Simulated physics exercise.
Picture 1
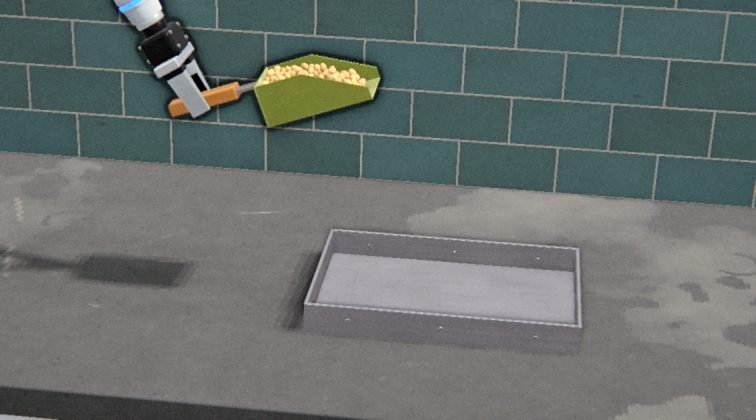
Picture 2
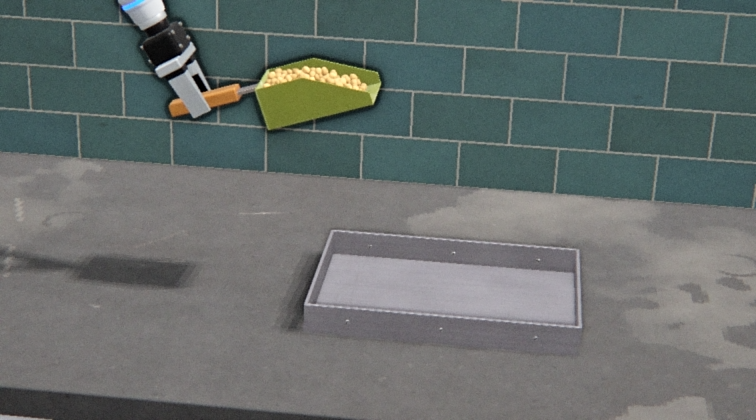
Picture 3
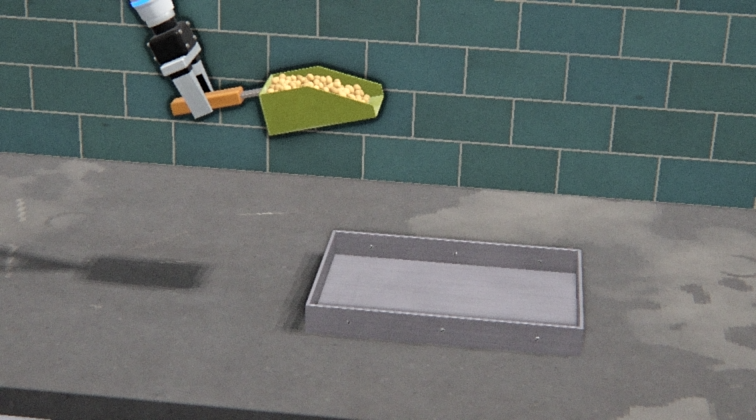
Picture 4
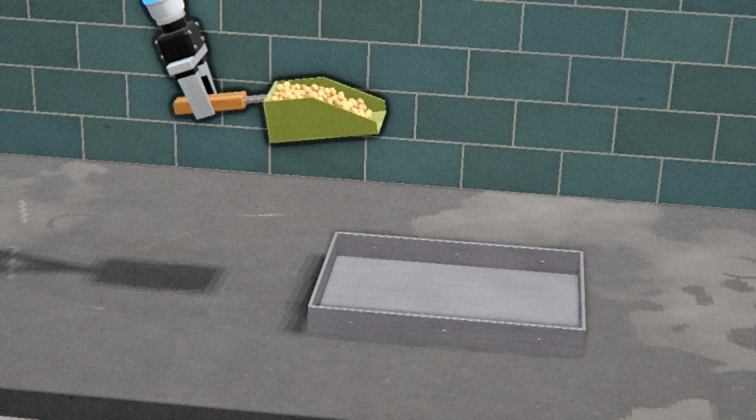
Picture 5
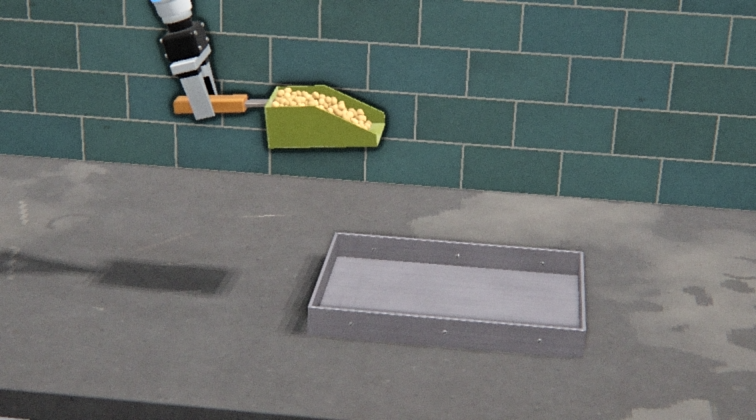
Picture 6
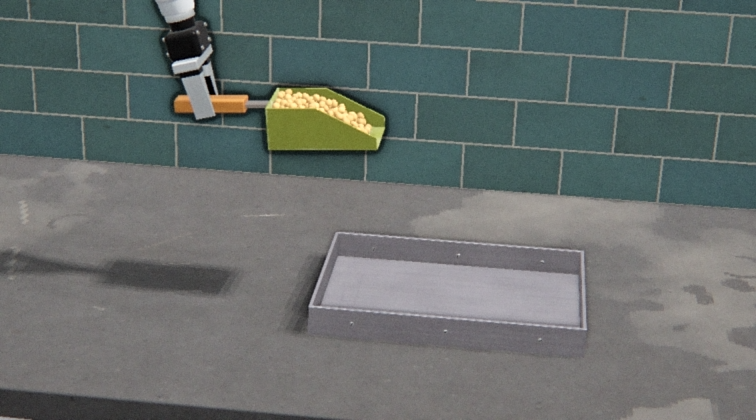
At first, a robot hand holds an olive-green scoop heaped with dried chickpeas by its orange handle, tipped backward above and to the left of a gray tray. The hand then gradually levels the scoop, lowering its open front slightly, while the chickpeas remain inside and the tray stays empty.
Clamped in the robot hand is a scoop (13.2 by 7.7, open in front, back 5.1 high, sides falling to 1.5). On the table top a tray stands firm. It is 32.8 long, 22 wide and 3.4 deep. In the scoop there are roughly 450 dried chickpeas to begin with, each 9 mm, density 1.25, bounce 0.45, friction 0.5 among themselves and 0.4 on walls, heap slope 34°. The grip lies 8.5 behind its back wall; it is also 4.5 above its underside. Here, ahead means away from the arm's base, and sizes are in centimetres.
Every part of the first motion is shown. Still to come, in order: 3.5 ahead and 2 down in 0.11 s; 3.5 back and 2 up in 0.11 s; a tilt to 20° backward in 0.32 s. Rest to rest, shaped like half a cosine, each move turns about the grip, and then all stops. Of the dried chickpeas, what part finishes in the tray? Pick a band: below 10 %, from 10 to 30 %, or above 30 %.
From 10 to 30 %.
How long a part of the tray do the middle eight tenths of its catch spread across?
It covers roughly 16 centimetres.
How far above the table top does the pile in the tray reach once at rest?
Close to 1.5 cm above the table.
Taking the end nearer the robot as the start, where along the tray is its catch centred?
About 13 centimetres.
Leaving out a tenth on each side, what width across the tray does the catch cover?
14 cm.
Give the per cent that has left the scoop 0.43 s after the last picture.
About 15 in a hundred parts are out by then.
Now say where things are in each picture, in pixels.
The first frame shows the scoop floor at (314, 102), tilted 20° backward; upper third of the load around (316, 80), from x 265 to 365, top at y 65; 446 on the scoop.
The second frame shows the scoop floor at (315, 106), tilted 18° backward; upper third of the load around (313, 84), from x 265 to 365, top at y 70.
The third frame shows the scoop floor at (317, 114), tilted 14° backward; upper third of the load around (310, 91), from x 270 to 365, top at y 80.
The fourth frame shows the scoop floor at (319, 125), tilted 10° backward; upper third of the load around (306, 101), from x 270 to 370, top at y 85.
The fifth frame shows the scoop floor at (318, 133), tilted 6° backward; upper third of the load around (302, 109), from x 270 to 370, top at y 90.
The sixth frame shows the scoop floor at (318, 136), tilted 4° backward; upper third of the load around (301, 111), from x 275 to 370, top at y 95; 446 on the scoop.
Then, 0.22 s on, tilted 4° backward, highest piece 26 above the table; 399 on the scoop, 47 in flight or on a rim.
Then, 0.43 s on, tilted 16° backward, highest piece 29 above the table; 380 on the scoop, 52 in the tray, 14 in flight or on a rim.
Then, 0.74 s on, tilted 20° backward, highest piece 30 above the table; 380 on the scoop, 66 in the tray.
Then, 1.79 s on, tilted 20° backward, highest piece 30 above the table; 380 on the scoop, 66 in the tray.
In the end, 380 on the scoop, 66 in the tray. That is 15 % in the tray.
